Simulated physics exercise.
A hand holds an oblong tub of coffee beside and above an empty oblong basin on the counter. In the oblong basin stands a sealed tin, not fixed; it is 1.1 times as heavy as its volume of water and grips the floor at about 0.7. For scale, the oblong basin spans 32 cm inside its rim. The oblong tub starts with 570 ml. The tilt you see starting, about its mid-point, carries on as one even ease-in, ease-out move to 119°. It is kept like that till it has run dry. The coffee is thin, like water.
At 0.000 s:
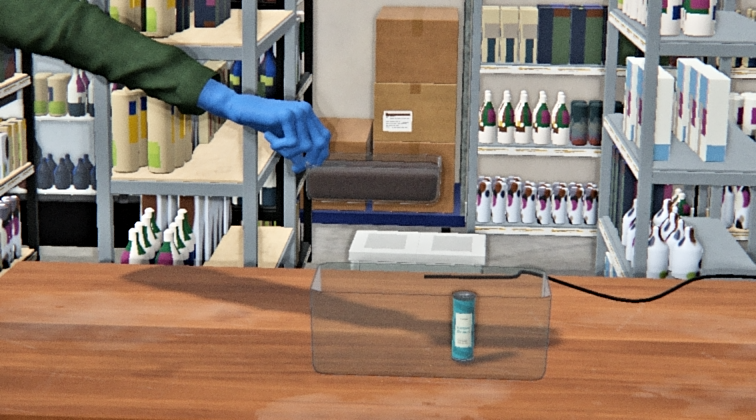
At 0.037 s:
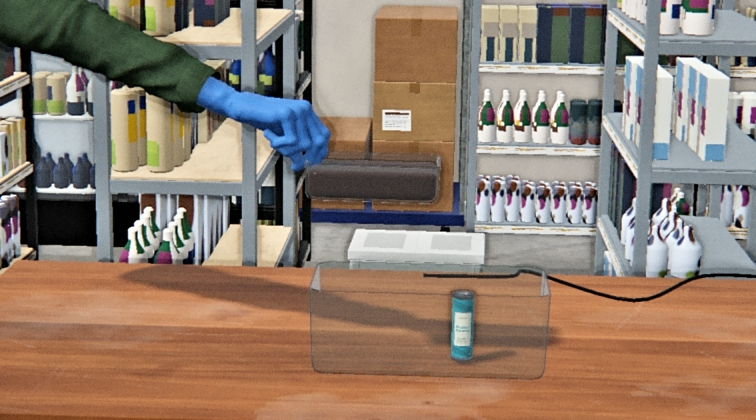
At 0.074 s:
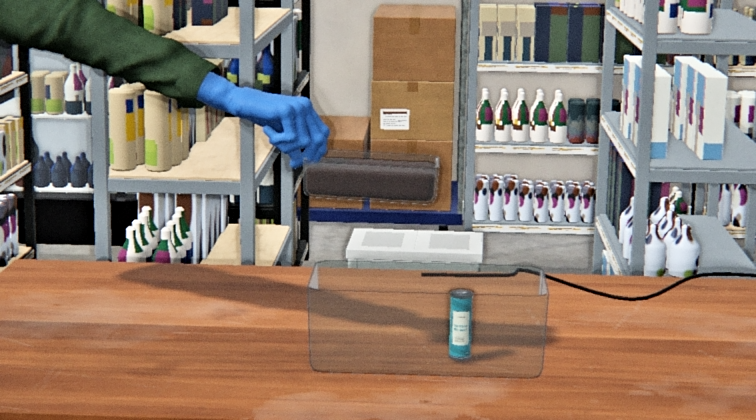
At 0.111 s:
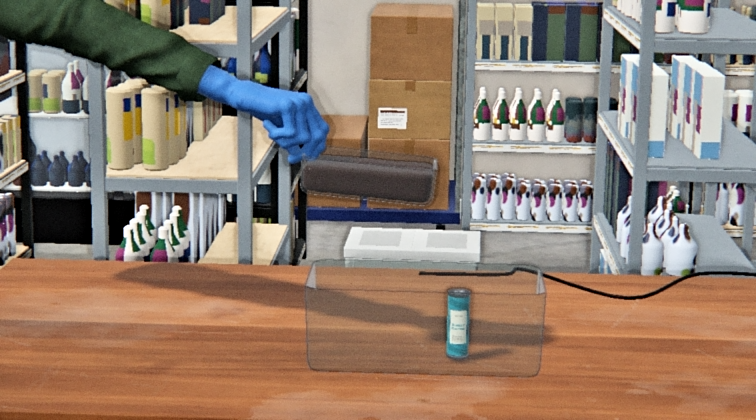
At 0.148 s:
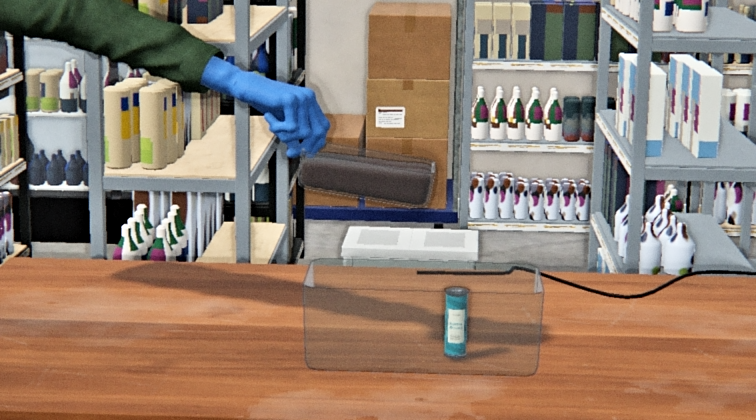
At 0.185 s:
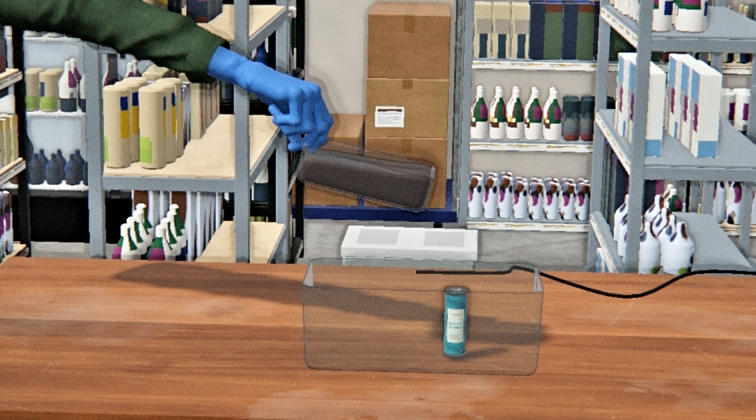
A blue-gloved hand gradually tilts a dark oblong tub down to the right above a clear basin.
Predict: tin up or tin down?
The tin stays up.
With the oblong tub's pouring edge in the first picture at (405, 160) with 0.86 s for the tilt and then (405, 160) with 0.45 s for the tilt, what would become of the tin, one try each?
First it topples; then it keeps standing.
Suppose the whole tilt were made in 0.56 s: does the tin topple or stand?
The tin keeps standing.
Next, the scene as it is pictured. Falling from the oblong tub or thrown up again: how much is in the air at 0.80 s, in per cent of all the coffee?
Some 4 per cent.
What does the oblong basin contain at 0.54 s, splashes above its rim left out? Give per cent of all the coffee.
Some 40 per cent.
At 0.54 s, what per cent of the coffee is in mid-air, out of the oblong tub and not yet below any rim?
About 50 per cent.
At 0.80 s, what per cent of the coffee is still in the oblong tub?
Near 0 in a hundred.
After 0.54 s the tilt is 82° and 9 per cent is still to pour; the tin stands where it began.
After 0.80 s the tilt is 117° and 0 per cent is still to pour; the tin stands where it began.
After 1.07 s the tilt is 119° and 0 per cent is still to pour; the tin stands where it began.
After 1.36 s the tilt is 119° and 0 per cent is still to pour; the tin stands where it began.
In the end the tin stands where it began.
